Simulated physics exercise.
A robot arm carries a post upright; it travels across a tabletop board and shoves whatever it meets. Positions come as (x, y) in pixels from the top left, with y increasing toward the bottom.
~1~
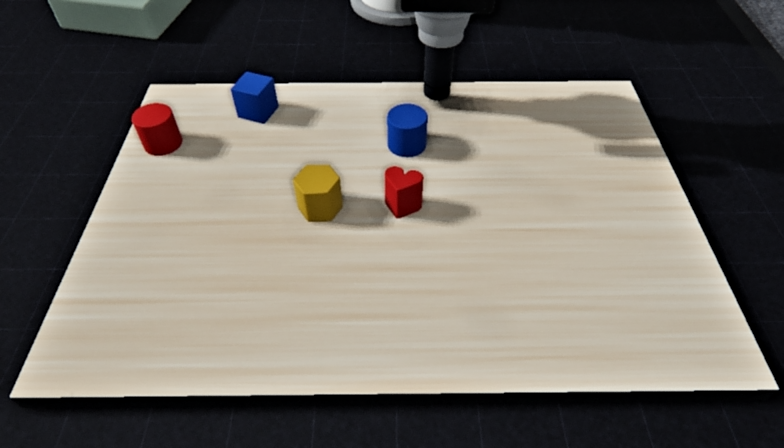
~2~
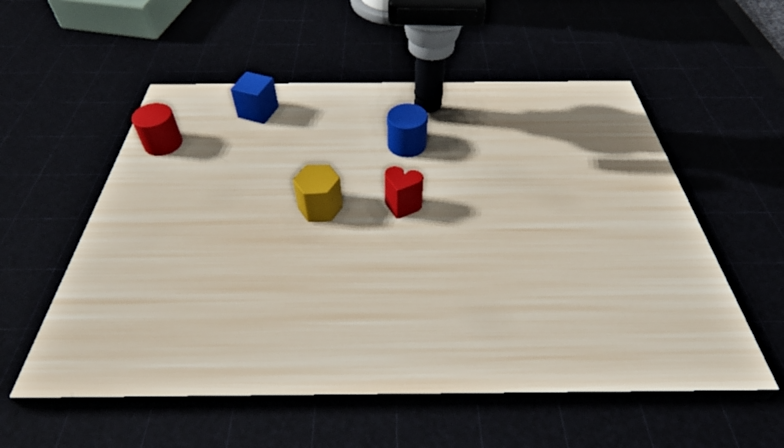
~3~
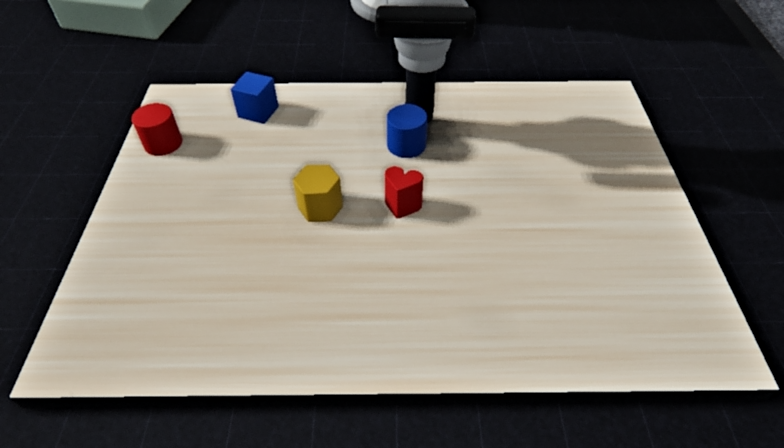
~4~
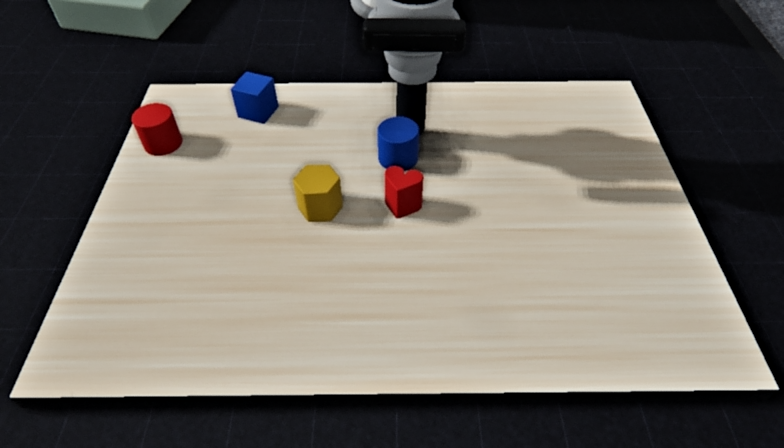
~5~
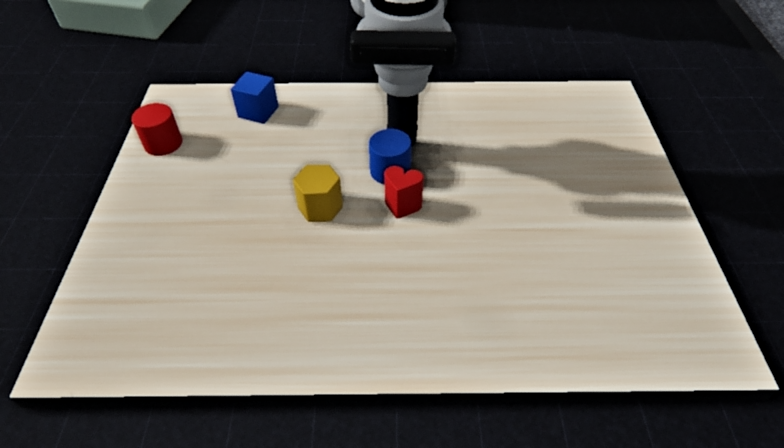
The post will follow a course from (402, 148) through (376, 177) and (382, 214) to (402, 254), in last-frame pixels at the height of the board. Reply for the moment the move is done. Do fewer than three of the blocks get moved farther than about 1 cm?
I believe so.
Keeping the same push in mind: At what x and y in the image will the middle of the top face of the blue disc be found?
Put as a pixel place, it's (360, 234).
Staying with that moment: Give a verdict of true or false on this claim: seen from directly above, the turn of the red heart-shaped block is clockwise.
False - the claim does not hold.
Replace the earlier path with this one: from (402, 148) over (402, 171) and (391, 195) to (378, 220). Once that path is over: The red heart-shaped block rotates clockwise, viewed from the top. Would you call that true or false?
That statement is not accurate.
The first path, step by step. One third of the way, post (375, 170); blue disc (369, 176); red heart-shaped block (406, 187), turned 60° anticlockwise.
Two thirds of the way, post (383, 208); blue disc (363, 213); red heart-shaped block (411, 192), turned 95° anticlockwise.
At the end, post (402, 246); yellow hexagon in place; blue disc (360, 234); red heart-shaped block (422, 200), turned 135° anticlockwise.
